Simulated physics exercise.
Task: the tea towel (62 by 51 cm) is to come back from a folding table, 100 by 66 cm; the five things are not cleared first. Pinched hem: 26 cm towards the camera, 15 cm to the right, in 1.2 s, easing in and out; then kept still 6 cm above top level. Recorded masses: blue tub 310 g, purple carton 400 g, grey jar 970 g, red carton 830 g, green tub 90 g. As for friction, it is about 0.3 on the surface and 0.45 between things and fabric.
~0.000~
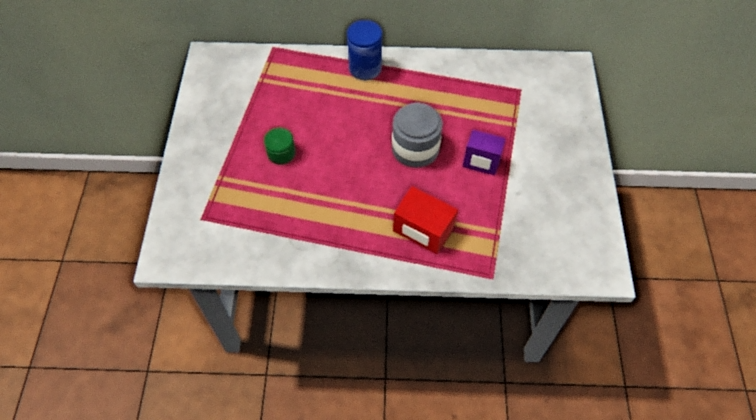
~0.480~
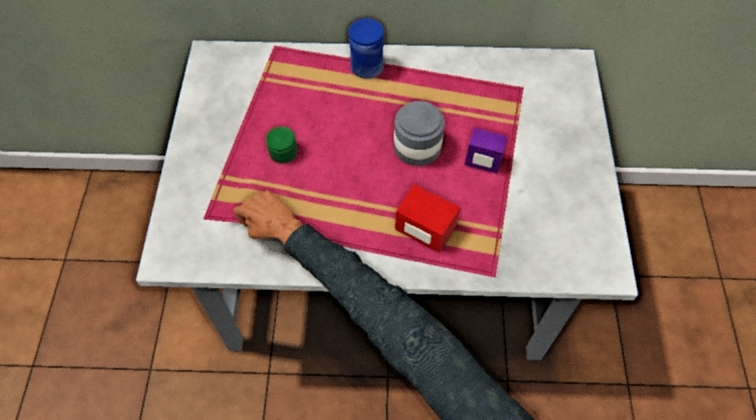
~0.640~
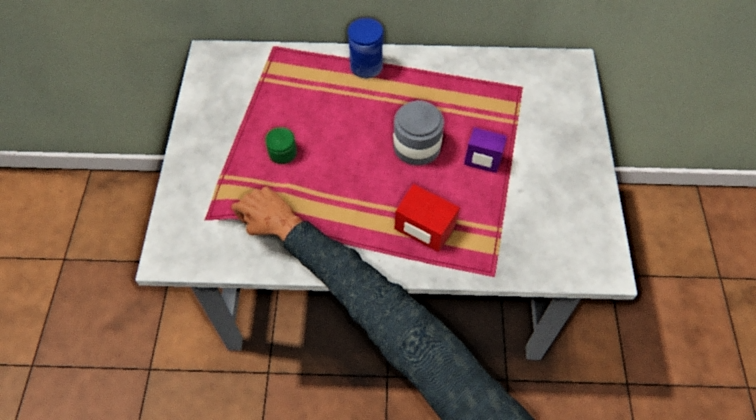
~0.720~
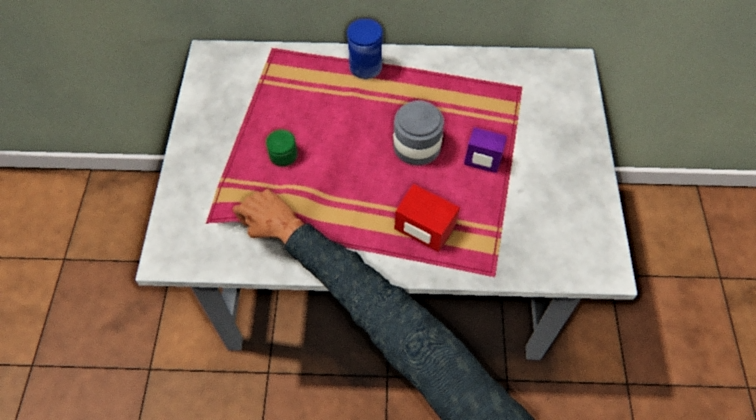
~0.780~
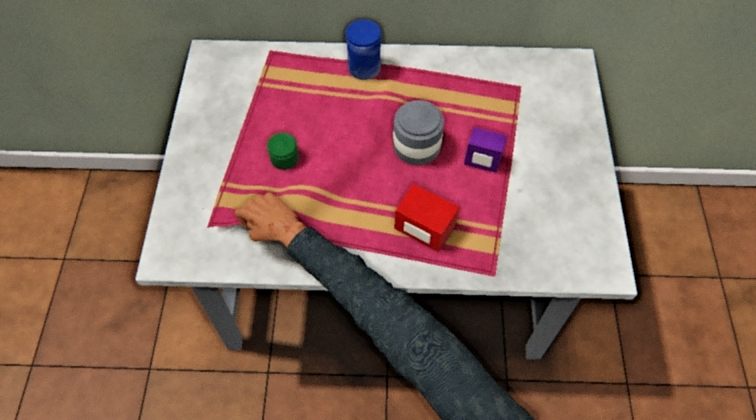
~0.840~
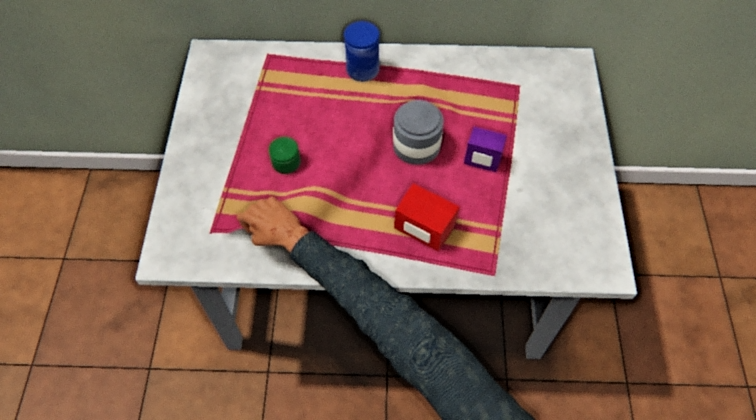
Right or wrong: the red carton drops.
Wrong, it stays on.
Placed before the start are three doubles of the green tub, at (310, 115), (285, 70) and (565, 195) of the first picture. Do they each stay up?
In order: Holds on; holds on; holds on.
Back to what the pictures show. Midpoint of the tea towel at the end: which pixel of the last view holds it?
I'd point to about (351, 206).
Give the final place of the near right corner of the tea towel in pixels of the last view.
That corner settles near pixel (528, 254) in the last view.
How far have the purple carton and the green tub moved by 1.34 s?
Purple carton 4 cm, green tub 20 cm.
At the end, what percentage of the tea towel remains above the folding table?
Some 85 in a hundred.
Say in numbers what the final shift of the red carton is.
The red carton ends up about 6 cm from its start.
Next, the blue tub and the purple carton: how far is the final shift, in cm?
The blue tub ends around 30 cm from its start and the purple carton around 8 cm.
After 1.1 s, 100 % of the tea towel is still over the top; green tub 10 cm off its start, blue tub 7 cm off its start, grey jar 3 cm off its start.
After 1.3 s, 95 % of the tea towel is still over the top; red carton 3 cm off its start, green tub 19 cm off its start, blue tub 16 cm off its start.
After 1.6 s, 90 % of the tea towel is still over the top; red carton 6 cm off its start at (447, 227), green tub 26 cm off its start at (289, 239), blue tub 23 cm off its start at (308, 97).
After 1.8 s, 85 % of the tea towel is still over the top; red carton 7 cm off its start, green tub 29 cm off its start, blue tub 29 cm off its start.
After 3.4 s, 85 % of the tea towel is still over the top; red carton 7 cm off its start at (450, 231), green tub 29 cm off its start at (291, 255), blue tub 29 cm off its start at (296, 115), grey jar 15 cm off its start at (391, 168).
